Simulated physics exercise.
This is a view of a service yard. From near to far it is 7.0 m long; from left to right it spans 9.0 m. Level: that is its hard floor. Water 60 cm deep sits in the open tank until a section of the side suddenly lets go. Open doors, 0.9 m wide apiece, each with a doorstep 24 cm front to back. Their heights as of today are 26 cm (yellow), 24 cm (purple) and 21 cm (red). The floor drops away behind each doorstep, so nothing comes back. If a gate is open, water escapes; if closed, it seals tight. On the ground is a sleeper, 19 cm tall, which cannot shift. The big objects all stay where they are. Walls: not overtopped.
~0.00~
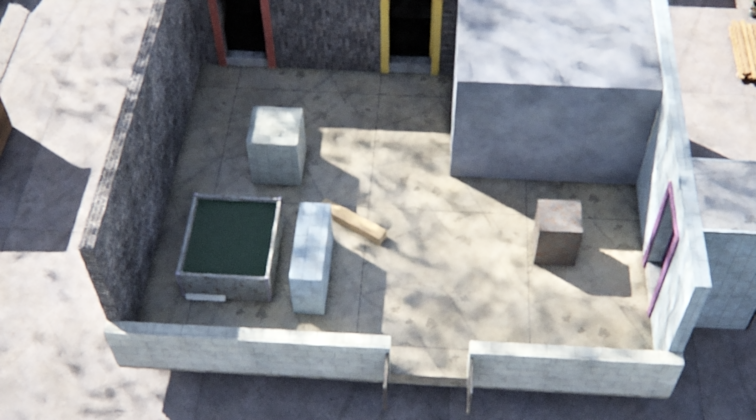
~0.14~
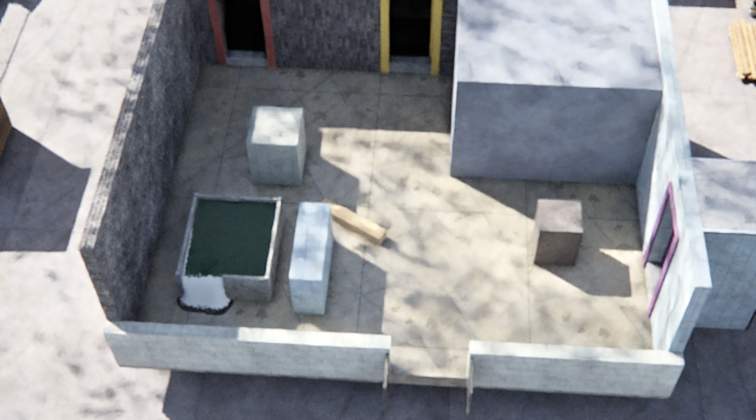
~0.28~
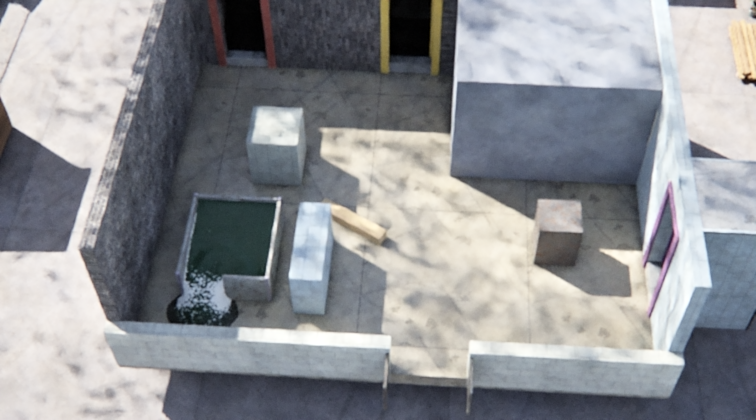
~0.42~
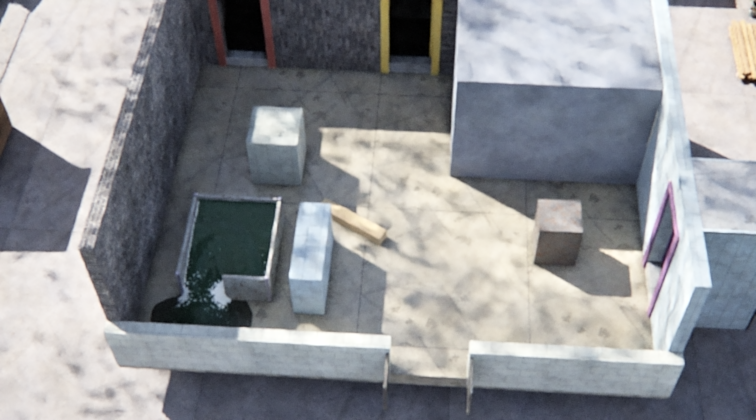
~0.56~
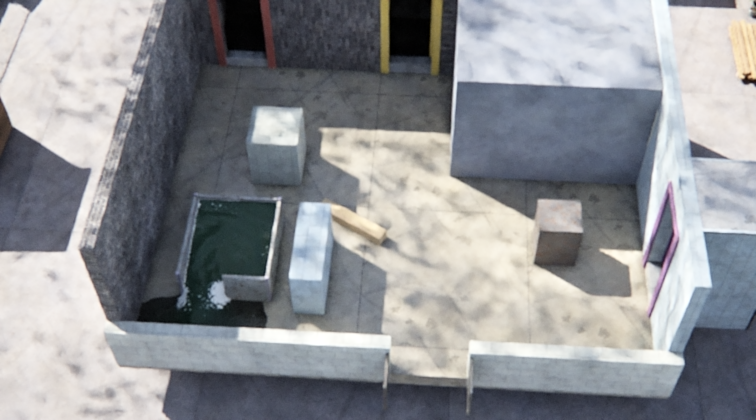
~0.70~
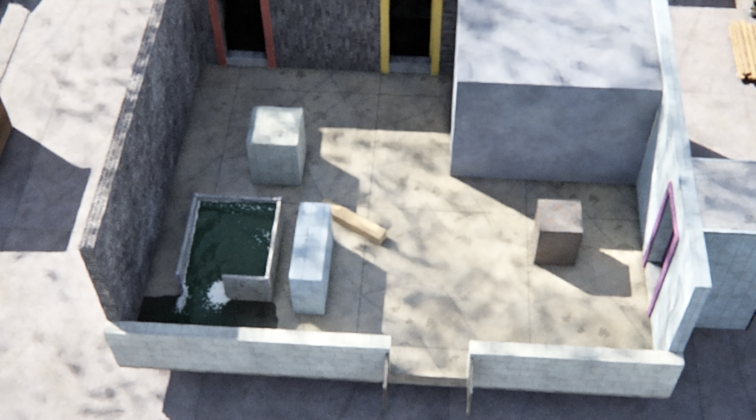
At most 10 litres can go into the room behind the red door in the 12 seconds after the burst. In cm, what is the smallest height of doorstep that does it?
Roughly 8.5 cm high.
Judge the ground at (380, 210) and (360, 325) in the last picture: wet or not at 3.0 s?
In order, the two points are bone dry and soaked.
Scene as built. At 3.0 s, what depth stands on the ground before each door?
Depths, in cm - yellow: 0, purple: 0, red: 0.
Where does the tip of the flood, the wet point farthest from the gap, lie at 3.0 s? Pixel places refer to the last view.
Look about (497, 367) in the last picture.
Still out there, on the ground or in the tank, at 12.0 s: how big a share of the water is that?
Something like 96 per cent of it remains.
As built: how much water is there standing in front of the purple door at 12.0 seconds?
About 3.5 centimetres.
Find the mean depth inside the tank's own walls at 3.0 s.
Around 28 centimetres.
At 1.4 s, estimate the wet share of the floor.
Around 5 per cent of the free floor.
After 1.4 s water covers 5 % of the floor, deepest (46 cm) near (132, 346); it has not reached the red door.
After 3.0 s water covers 25 % of the floor, deepest (26 cm) near (183, 349); it has not reached the red door.
After 12.0 s water covers 85 % of the floor, deepest (6 cm) near (132, 346); 5 cm at the red door, 0 litres in over its 21 cm doorstep.
At the red door as built, the water arrived by 4.1 s and peaked near 12 cm at 5.2 s.
With a doorstep of 7.5 cm, 18 litres would have come in within the 12 s; with 10.5 cm, 3 litres. So under 10 litres takes about 8.5 cm.
